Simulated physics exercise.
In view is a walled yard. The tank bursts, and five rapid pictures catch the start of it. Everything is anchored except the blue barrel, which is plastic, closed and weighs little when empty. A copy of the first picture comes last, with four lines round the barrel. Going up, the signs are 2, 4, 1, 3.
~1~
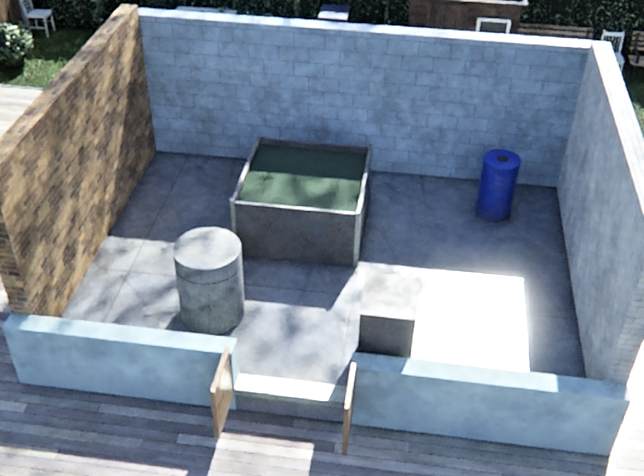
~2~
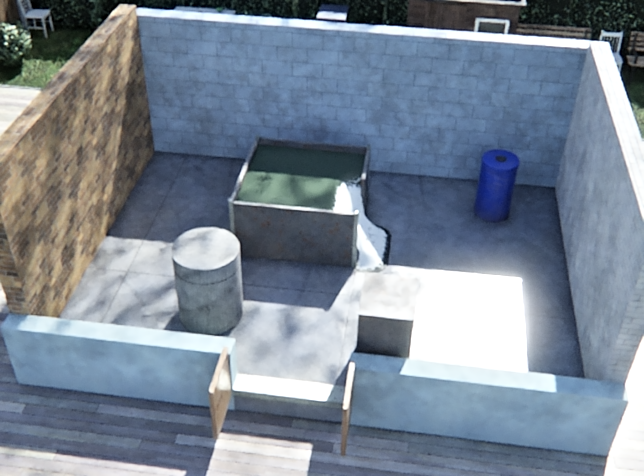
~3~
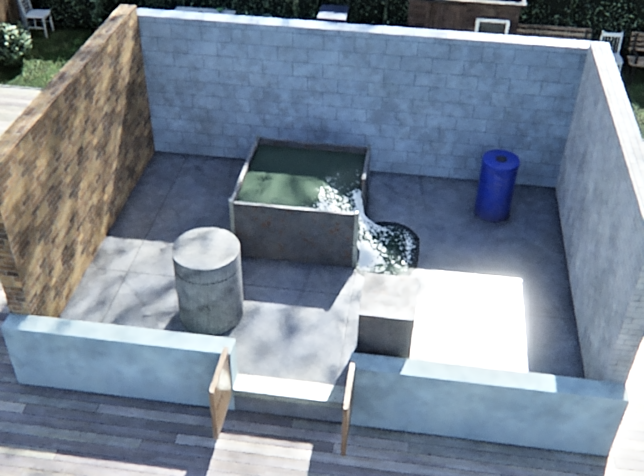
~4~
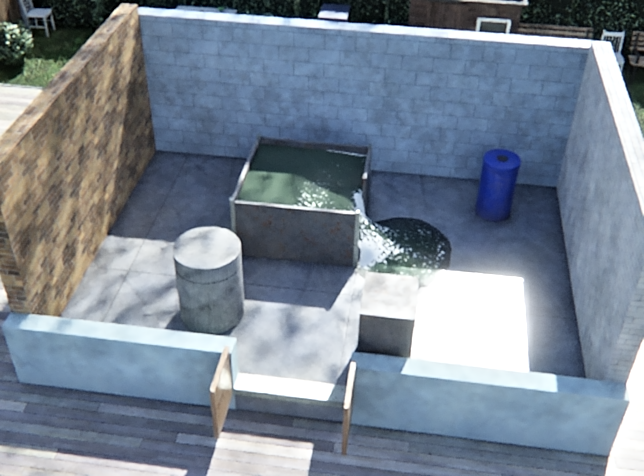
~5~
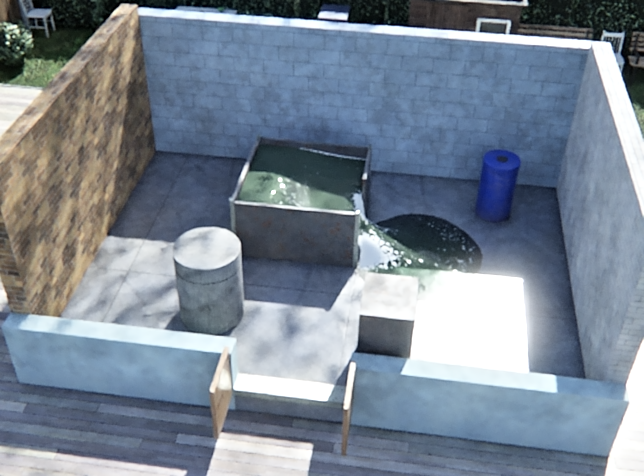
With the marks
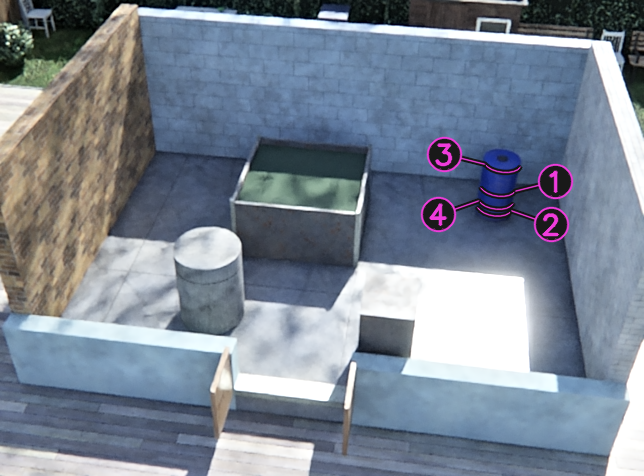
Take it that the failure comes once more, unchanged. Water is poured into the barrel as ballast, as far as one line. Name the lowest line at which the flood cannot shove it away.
Choose 4.
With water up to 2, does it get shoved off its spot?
Yes, that goes wrong.
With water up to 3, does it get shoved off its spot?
No, that is safe.
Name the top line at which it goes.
Here it is line 2.
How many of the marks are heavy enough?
Three.
In magenta, 1 at (498, 196); 2 at (494, 215); 3 at (502, 172); 4 at (496, 209); from the bottom up 2, 4, 1, 3.
If 1 is chosen, it does not move.
If 2 is chosen, it is pushed about twice its own width away.
If 3 is chosen, it does not move.
If 4 is chosen, it does not move.
